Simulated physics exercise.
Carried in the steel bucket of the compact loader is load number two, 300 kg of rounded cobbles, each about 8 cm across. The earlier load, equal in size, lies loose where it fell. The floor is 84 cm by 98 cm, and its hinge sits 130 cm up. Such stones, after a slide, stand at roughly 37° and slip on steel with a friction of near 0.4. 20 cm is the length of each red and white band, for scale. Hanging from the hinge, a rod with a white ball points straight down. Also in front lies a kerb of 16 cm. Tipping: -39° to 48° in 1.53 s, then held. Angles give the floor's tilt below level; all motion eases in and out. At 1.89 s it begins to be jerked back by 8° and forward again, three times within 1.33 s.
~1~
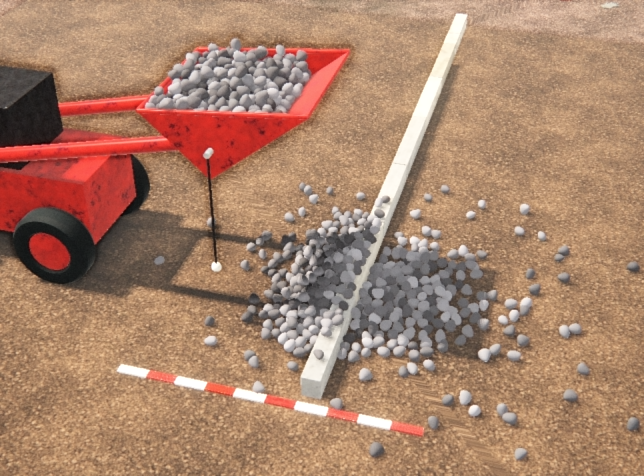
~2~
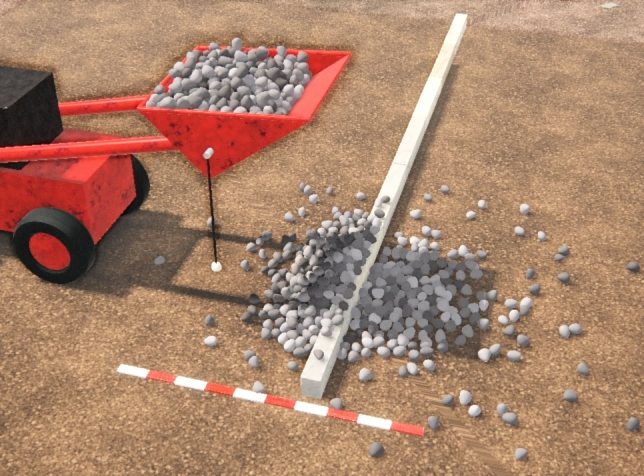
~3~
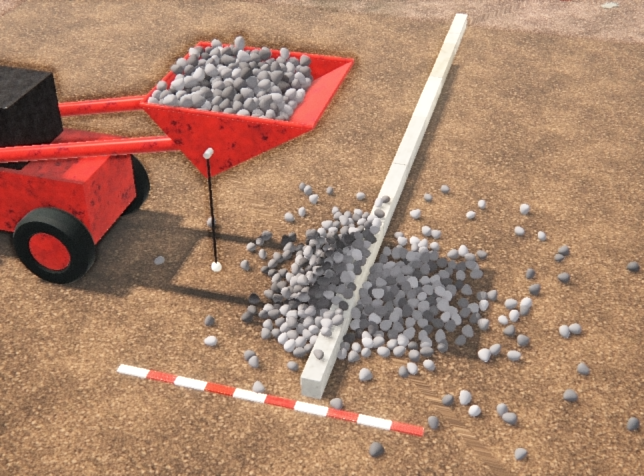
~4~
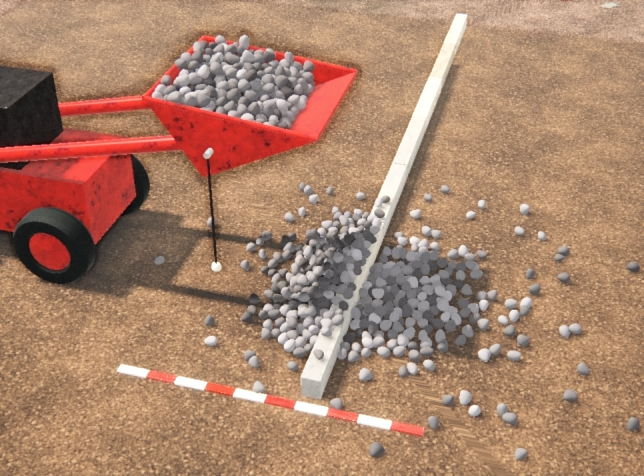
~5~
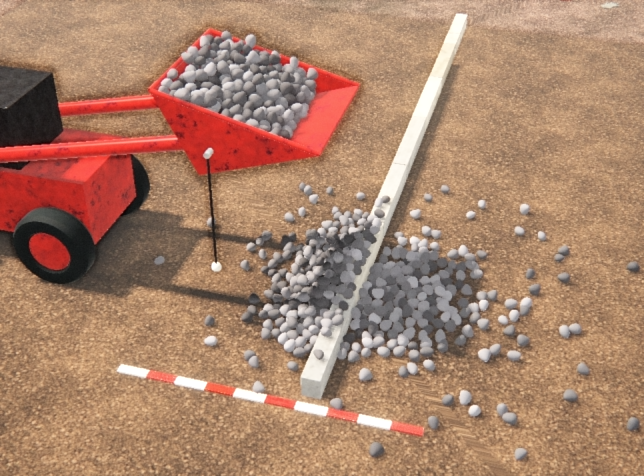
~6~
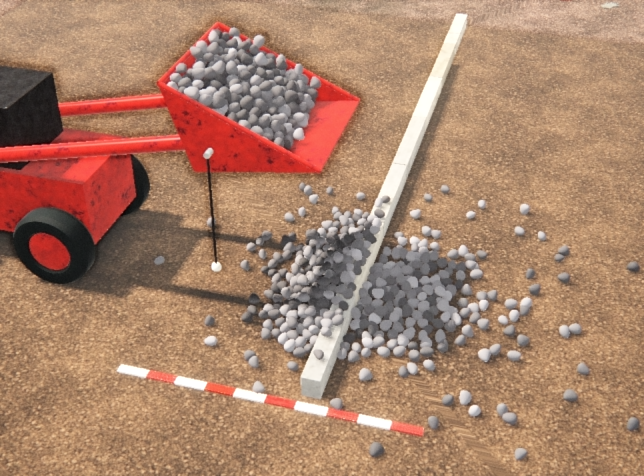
A red loader's bucket, heaped with grey stones, slowly tilted forward, its front edge dipping on the right, while the loose stones scattered around a pale kerb on the ground below stayed still.
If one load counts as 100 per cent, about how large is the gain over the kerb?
Around 44 per cent.
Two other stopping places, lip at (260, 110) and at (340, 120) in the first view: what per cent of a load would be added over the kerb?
About 5 per cent from the first spot and 75 per cent from the second.
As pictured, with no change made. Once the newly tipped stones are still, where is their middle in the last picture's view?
Their middle rests near (339, 278).
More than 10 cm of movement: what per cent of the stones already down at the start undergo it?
The answer is about 15 per cent.
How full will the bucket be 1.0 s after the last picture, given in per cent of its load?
Close to 15 in a hundred.
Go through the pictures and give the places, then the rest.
In the first picture, lip at (308, 117), floor tilted -39°, highest stones at (252, 61). The earlier load is highest near (342, 265), 25 cm above ground level, 55 % on this side of the kerb, 45 % over the kerb.
In the second picture, lip at (309, 120), floor tilted -37°, highest stones at (249, 61).
In the third picture, the bucket is at -33°, its lip at (313, 128); the top of the load is at (223, 64).
In the fourth picture, the bucket is at -27°, its lip at (317, 140); the top of the load is at (208, 52).
In the fifth picture, the bucket is at -19°, its lip at (320, 155); the top of the load is at (214, 48).
In the sixth picture, the bucket is at -9°, its lip at (320, 171); the top of the load is at (215, 44).
Then, 0.5 s after the last picture the floor is at 35°; in per cent of one load, 93 in the bucket, 62 on this side of the kerb, 45 over the kerb; the foremost stones are at (597, 338).
Then, 1.0 s after the last picture the floor is at 48°; in per cent of one load, 15 in the bucket, 122 on this side of the kerb, 63 over the kerb; the foremost stones are at (597, 338).
Then, 3.1 s after the last picture the floor is at 48°; in per cent of one load, 0 in the bucket, 111 on this side of the kerb, 89 over the kerb; the foremost stones are at (596, 355).
Then, 5.5 s after the last picture the floor is at 48°; in per cent of one load, 0 in the bucket, 111 on this side of the kerb, 89 over the kerb; the foremost stones are at (596, 355). Net gain over the kerb, 44.
